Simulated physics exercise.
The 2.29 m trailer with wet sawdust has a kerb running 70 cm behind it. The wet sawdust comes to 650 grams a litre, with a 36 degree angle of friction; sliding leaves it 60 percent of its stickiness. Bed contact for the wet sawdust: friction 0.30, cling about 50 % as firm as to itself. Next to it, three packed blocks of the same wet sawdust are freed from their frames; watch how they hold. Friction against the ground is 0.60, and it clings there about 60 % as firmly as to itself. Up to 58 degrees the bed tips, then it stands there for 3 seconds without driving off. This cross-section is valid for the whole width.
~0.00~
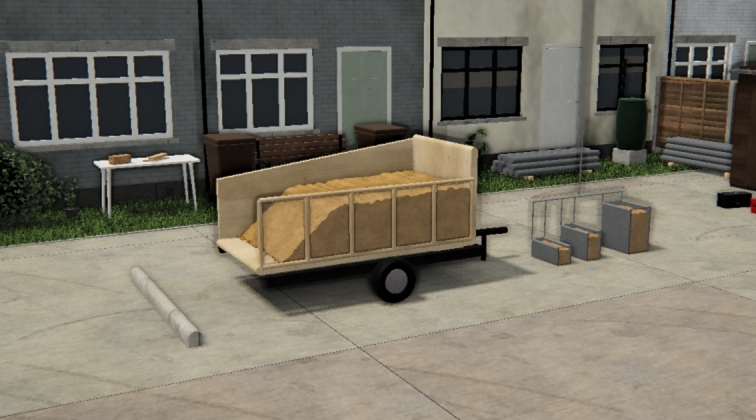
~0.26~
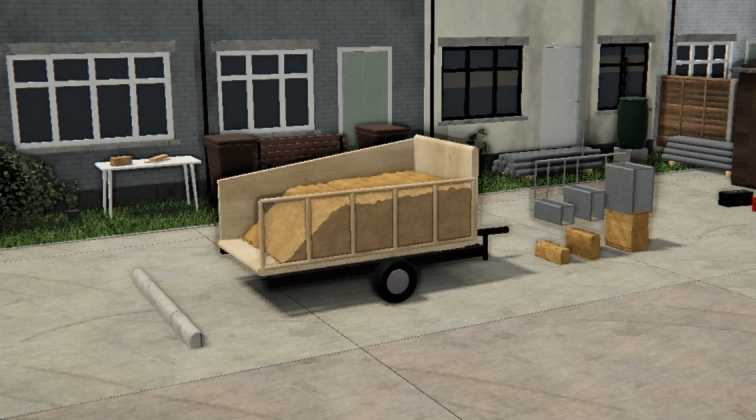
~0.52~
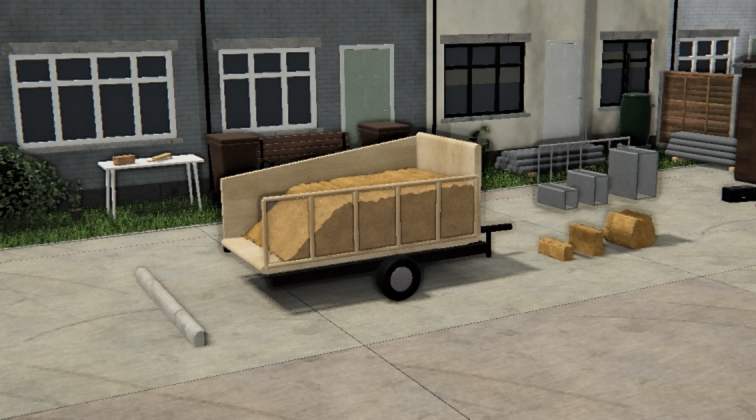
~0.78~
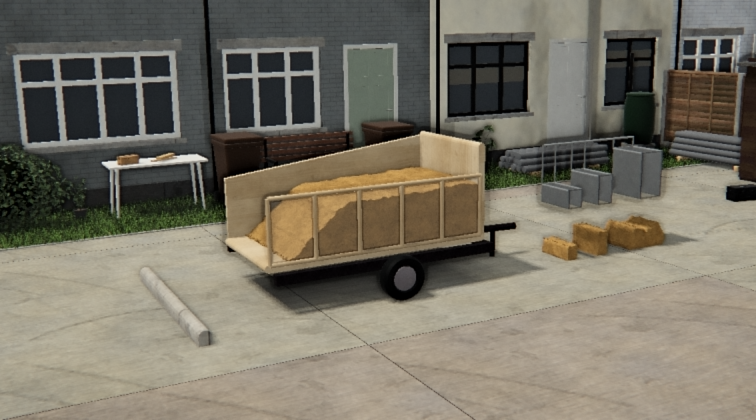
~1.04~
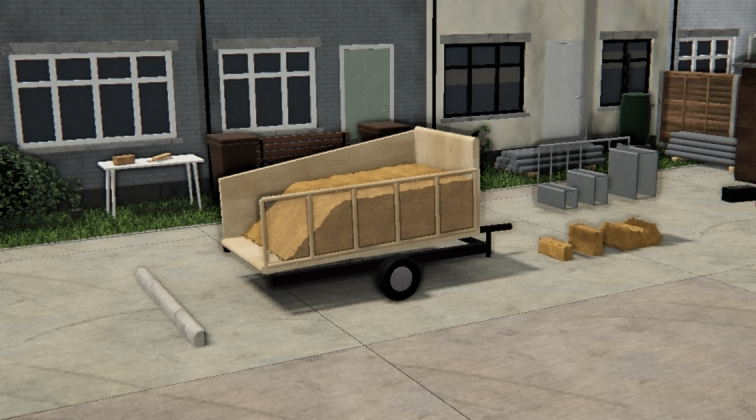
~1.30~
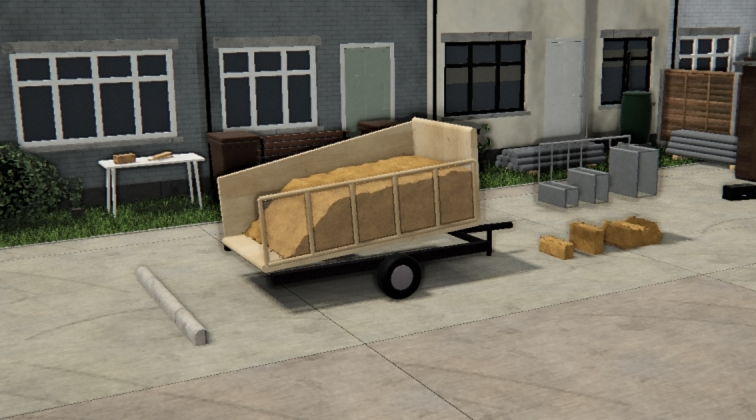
Trailer bed of brown sawdust standing by terraced houses as grey casings lift off three blocks, the largest crumbling, then bed tilting slightly.
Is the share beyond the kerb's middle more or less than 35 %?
It ends up lower than 35 percent.
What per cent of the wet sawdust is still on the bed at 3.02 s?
It comes to around 100 percent.
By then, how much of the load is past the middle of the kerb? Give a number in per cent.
About 30 per cent.
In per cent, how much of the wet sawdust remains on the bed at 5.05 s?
It works out at roughly 30 percent.
After 3.02 s, the tilt is 18 degrees, all is on the bed and 0 % past the kerb's middle.
After 5.05 s, the tilt is 36 degrees, 31 % is on the bed and 15 % past the kerb's middle.
After 7.09 s, the tilt is 53 degrees, 16 % is on the bed and 30 % past the kerb's middle.
After 9.12 s, the tilt is 58 degrees, 16 % is on the bed and 30 % past the kerb's middle.
After 10.82 s, at the end, the tilt is 58 degrees, 16 % is on the bed and 30 % past the kerb's middle.
